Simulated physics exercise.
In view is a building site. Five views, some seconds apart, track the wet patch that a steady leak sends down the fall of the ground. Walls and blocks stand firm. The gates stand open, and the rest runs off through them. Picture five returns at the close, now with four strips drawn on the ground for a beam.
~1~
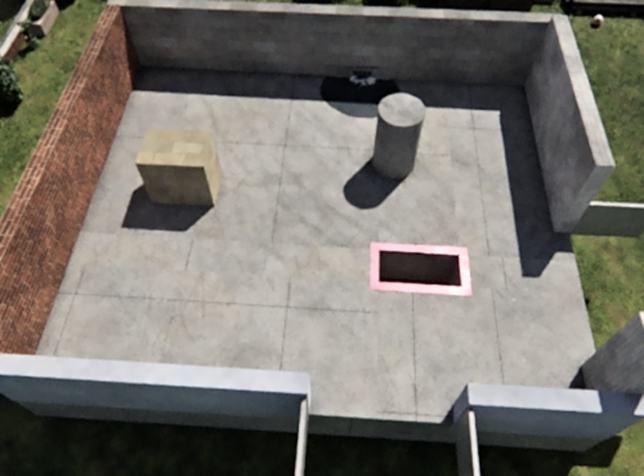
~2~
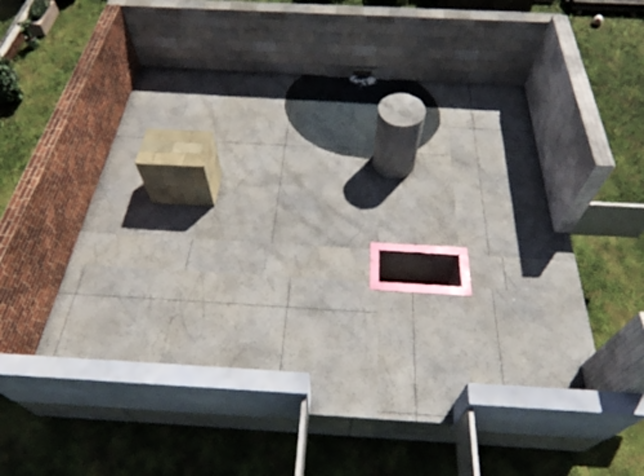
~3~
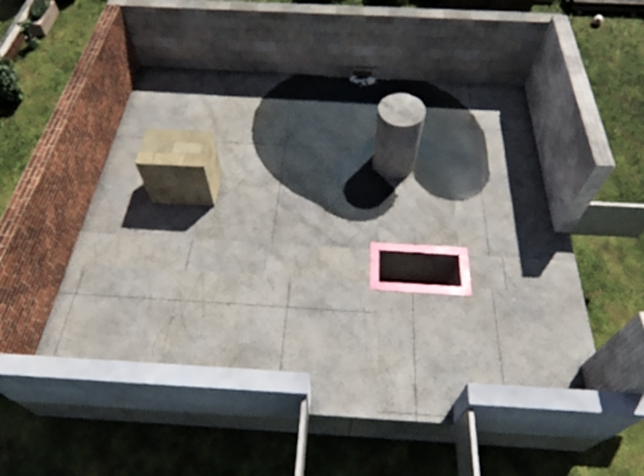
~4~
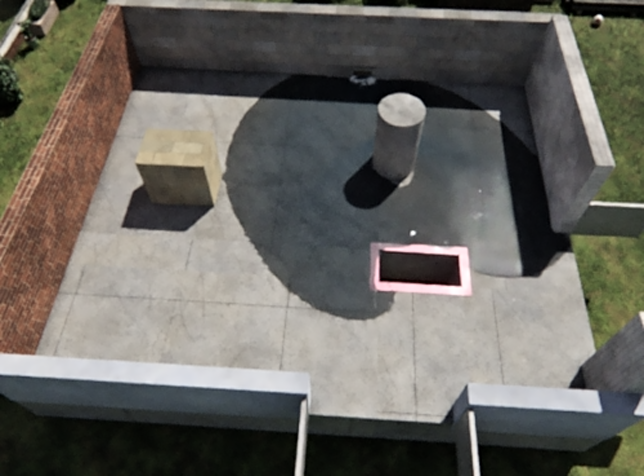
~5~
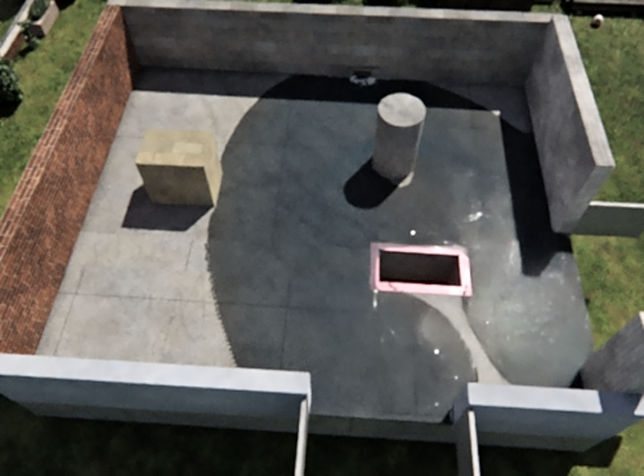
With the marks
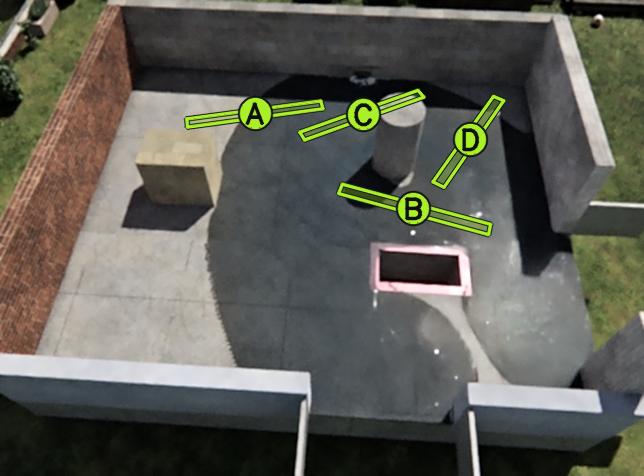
A walled concrete yard at a building site, with grass around it, is seen from high above by a still camera. A red brick wall runs down the left near a tan block, a grey cylinder stands toward the back, and a pink-rimmed rectangular opening lies right of centre. Dark water spreads from the back wall around the cylinder, reaches the pink opening, and wets the ground to the front wall.
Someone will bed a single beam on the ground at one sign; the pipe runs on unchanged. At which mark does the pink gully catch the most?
Place D.
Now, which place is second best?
Here it is place A.
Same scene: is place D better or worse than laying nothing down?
It is better.
On the marked copy, A from (187, 123) to (321, 104); B from (340, 188) to (489, 229); C from (302, 136) to (420, 93); D from (438, 184) to (498, 98).
For place A, about 22 % of the stream runs into the pink gully, about 77 % out by the gates.
For place B, about 6 % of the stream runs into the pink gully, about 94 % out by the gates.
For place C, about 6 % of the stream runs into the pink gully, about 93 % out by the gates.
For place D, about 42 % of the stream runs into the pink gully, about 58 % out by the gates.
